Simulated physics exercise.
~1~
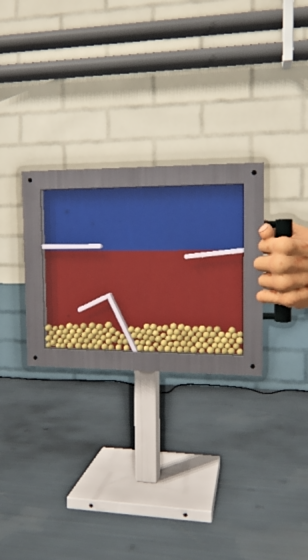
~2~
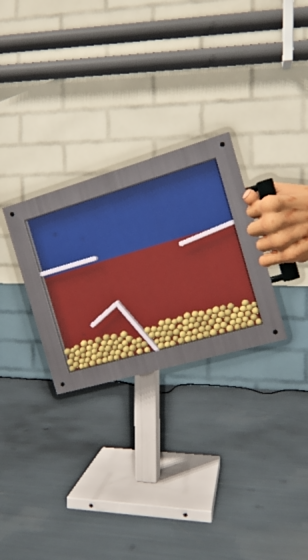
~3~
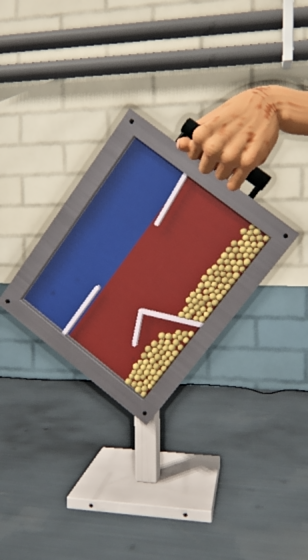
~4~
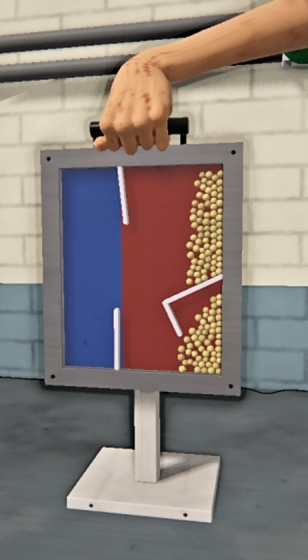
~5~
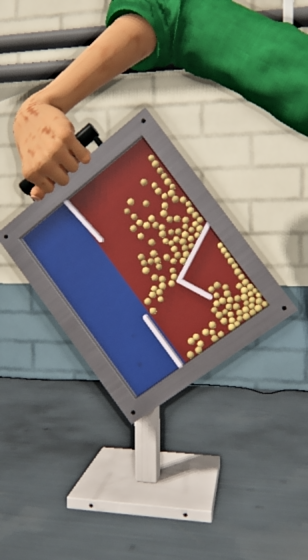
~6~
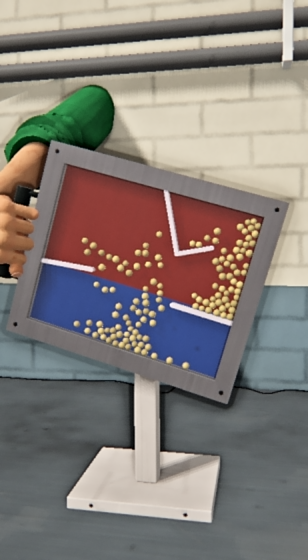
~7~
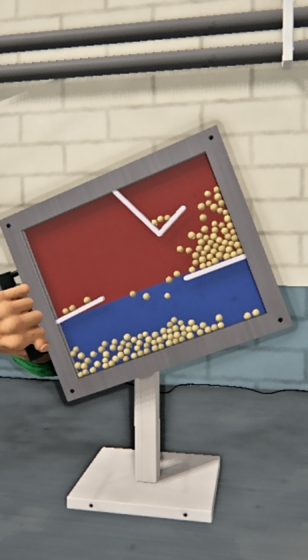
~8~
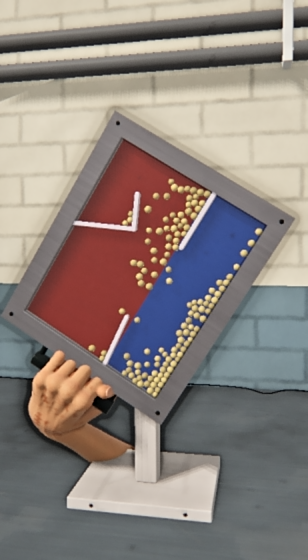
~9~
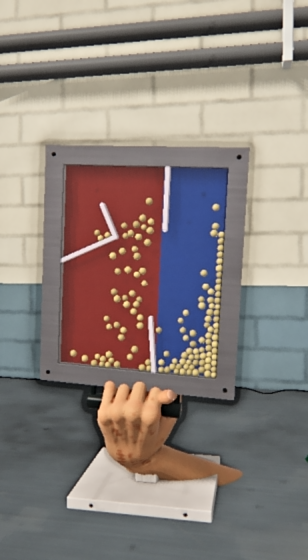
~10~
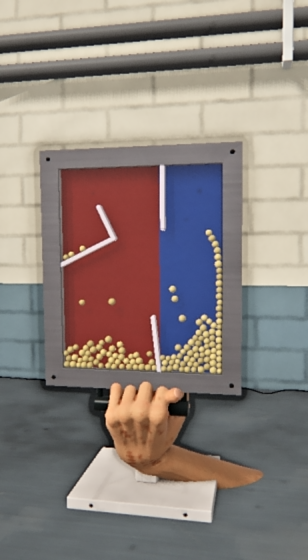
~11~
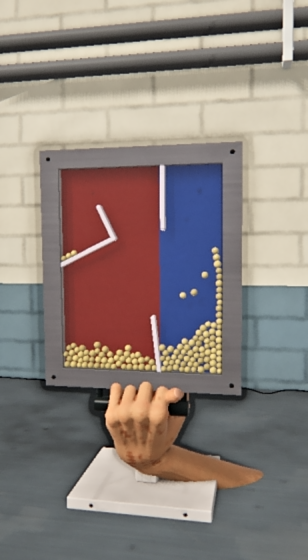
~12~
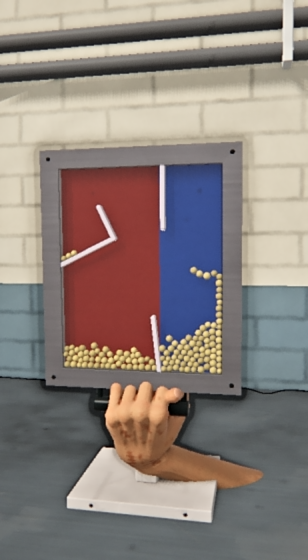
The footage shows a hand turning a framed, clear-faced case of pale beans anticlockwise through three quarters of a turn, the beans tumbling past white dividers from the red strip into the blue, until they settle along the bottom, some in red and most in blue.
